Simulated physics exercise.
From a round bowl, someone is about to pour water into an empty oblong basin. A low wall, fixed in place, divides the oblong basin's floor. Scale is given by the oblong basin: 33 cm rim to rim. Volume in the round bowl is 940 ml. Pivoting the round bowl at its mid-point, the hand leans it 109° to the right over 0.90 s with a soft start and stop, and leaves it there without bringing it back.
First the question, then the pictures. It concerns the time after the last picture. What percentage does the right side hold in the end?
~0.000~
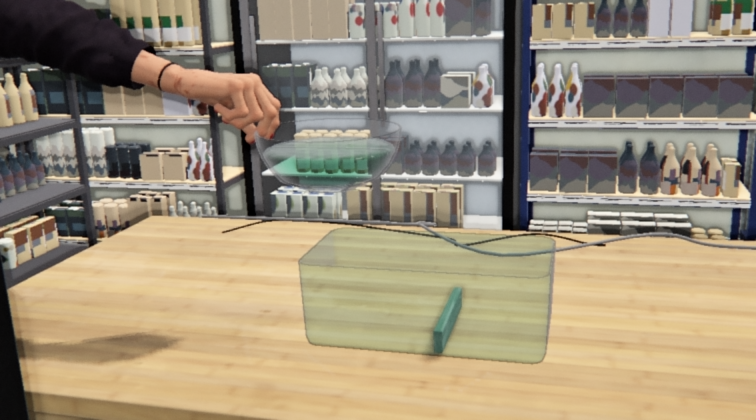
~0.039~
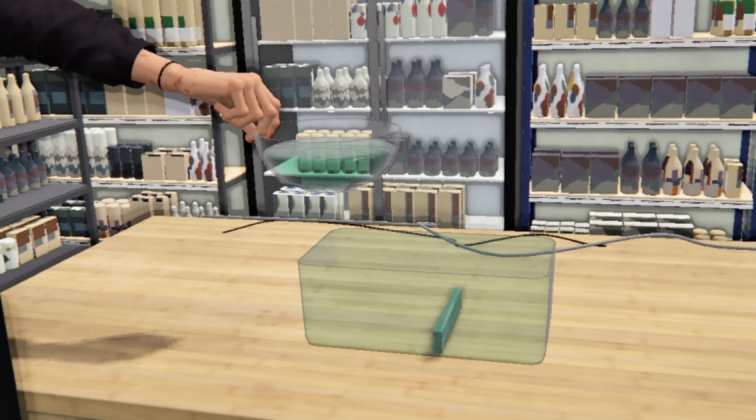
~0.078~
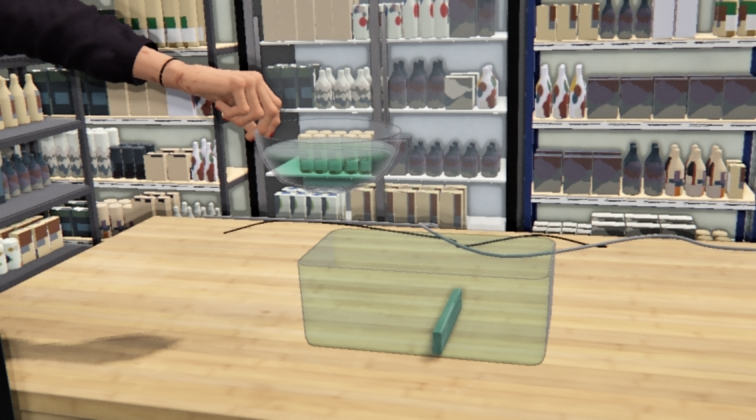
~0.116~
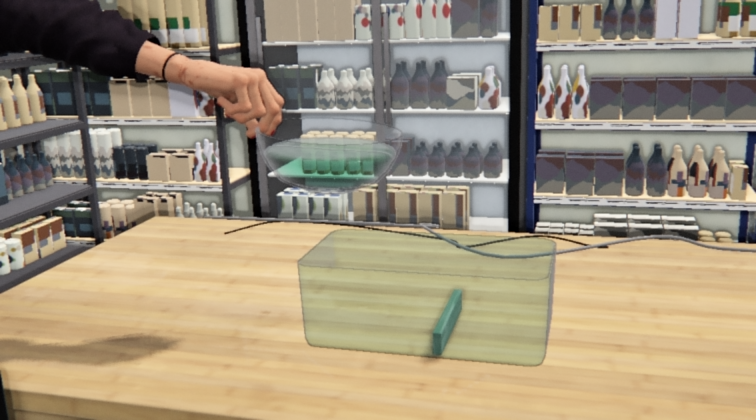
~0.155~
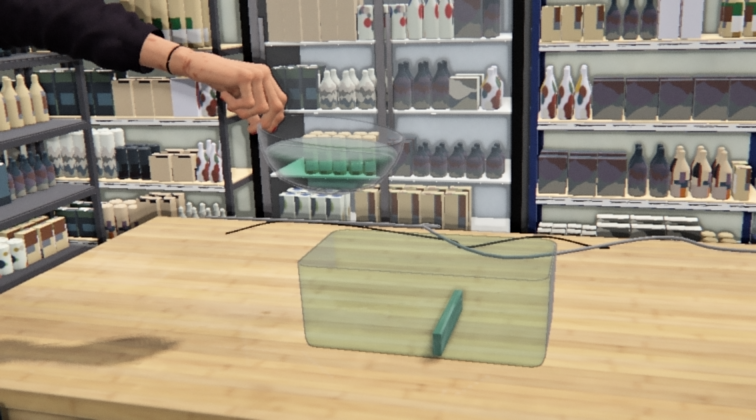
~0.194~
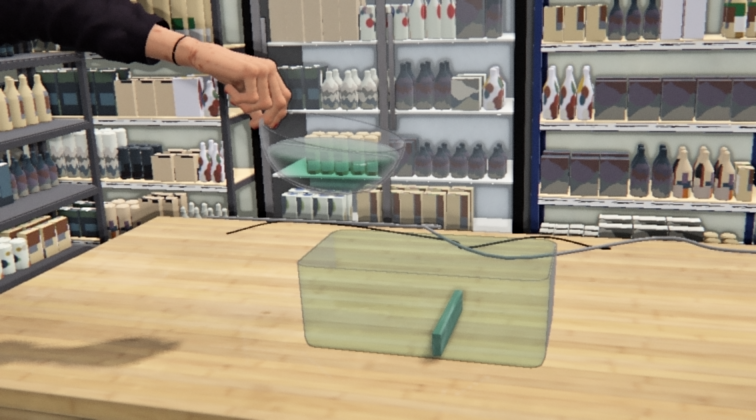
About 36 per cent.
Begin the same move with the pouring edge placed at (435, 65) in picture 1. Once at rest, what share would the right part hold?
In that case roughly 55 per cent.
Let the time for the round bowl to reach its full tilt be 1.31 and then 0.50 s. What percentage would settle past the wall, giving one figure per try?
The first try gives 45 percent and the second 35 percent.
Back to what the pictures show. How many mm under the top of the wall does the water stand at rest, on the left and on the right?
Roughly 12 mm on the left side and roughly 16 mm on the right.
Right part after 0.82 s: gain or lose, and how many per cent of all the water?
It goes up by about 3.
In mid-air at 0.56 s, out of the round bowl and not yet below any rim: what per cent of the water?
Close to 44 in a hundred.
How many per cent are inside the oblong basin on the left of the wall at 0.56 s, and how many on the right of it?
12 per cent left and 12 right, roughly.
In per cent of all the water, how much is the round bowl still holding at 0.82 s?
Some 0 per cent.
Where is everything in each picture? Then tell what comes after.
It leans 0°; its right rim is at (398, 132); the water meets the walls at (270, 147) and (395, 149); the oblong basin's rim runs from (316, 246) to (553, 258); the wall's top is at (449, 309), in the first frame.
It leans 1°; its right rim is at (398, 132); the water meets the walls at (270, 147) and (394, 149), in the second frame.
It leans 2°; its right rim is at (399, 135); the water meets the walls at (270, 146) and (394, 151), in the third frame.
It leans 4°; its right rim is at (400, 138); the water meets the walls at (270, 145) and (396, 152), in the fourth frame.
It leans 8°; its right rim is at (401, 143); the water meets the walls at (272, 144) and (397, 155), in the fifth frame.
It leans 12°; its right rim is at (403, 149); the water meets the walls at (274, 143) and (399, 156), in the sixth frame.
By 0.56 s the tilt is 74° and 33 per cent is still to pour, 12 is left of the wall and 11 right of it.
By 0.82 s the tilt is 107° and 0 per cent is still to pour, 63 is left of the wall and 33 right of it.
By 1.10 s the tilt is 109° and 0 per cent is still to pour, 62 is left of the wall and 36 right of it.
By 1.40 s the tilt is 109° and 0 per cent is still to pour, 61 is left of the wall and 36 right of it.
At rest 61 per cent lies left of the wall, 36 right of it and 3 outside.
